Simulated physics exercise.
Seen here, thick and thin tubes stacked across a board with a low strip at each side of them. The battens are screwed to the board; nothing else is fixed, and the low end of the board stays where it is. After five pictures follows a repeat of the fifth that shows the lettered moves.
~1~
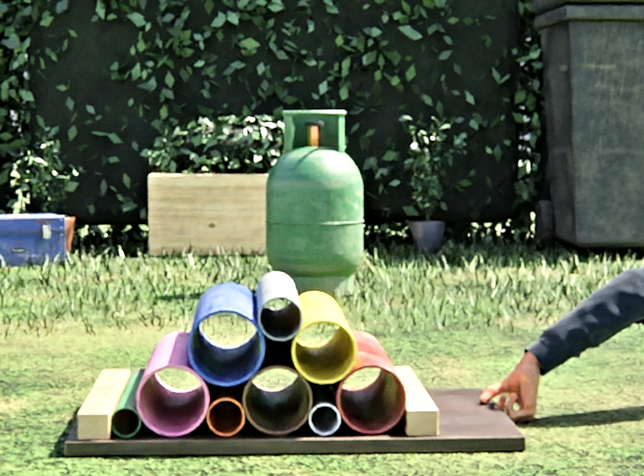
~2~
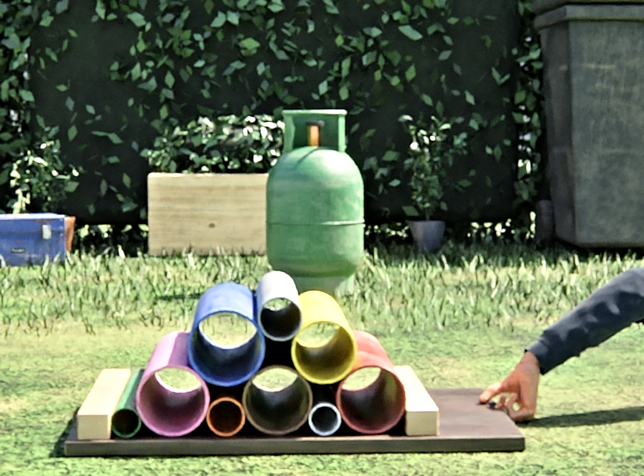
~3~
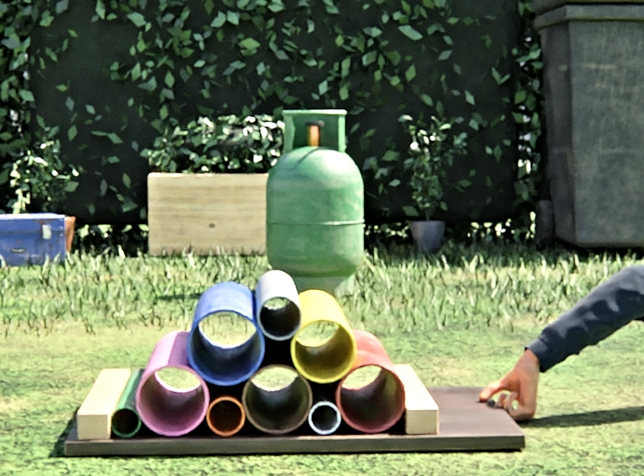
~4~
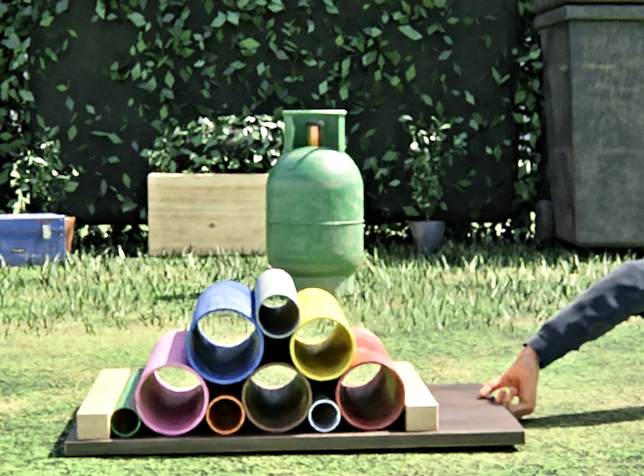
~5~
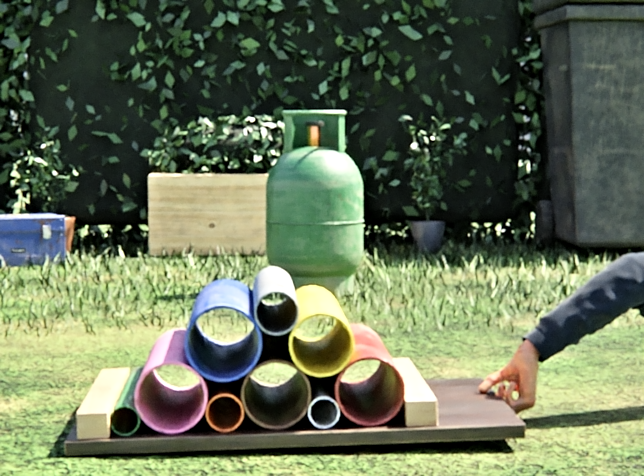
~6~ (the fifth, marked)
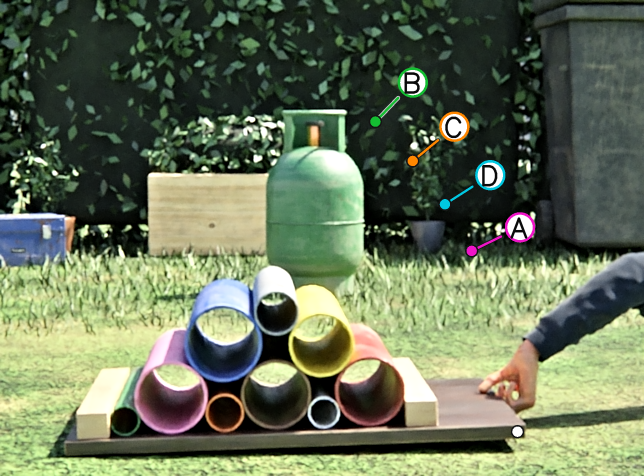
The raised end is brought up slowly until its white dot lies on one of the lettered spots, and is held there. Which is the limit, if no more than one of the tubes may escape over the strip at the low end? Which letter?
Stop at C.
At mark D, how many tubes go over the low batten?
It comes to none.
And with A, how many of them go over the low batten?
With A, none.
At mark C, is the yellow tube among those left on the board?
Yes.
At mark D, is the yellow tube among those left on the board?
Yes.
On the copy, A at (472, 251); B at (375, 122); C at (413, 161); D at (445, 204); the white dot at (518, 431).
On C. First, board at 21°.
Then, board at 39°.
Finally, board at 39°, none over the low batten.
By contrast, A none over the low batten; B two over the low batten (yellow, blue); D none over the low batten.
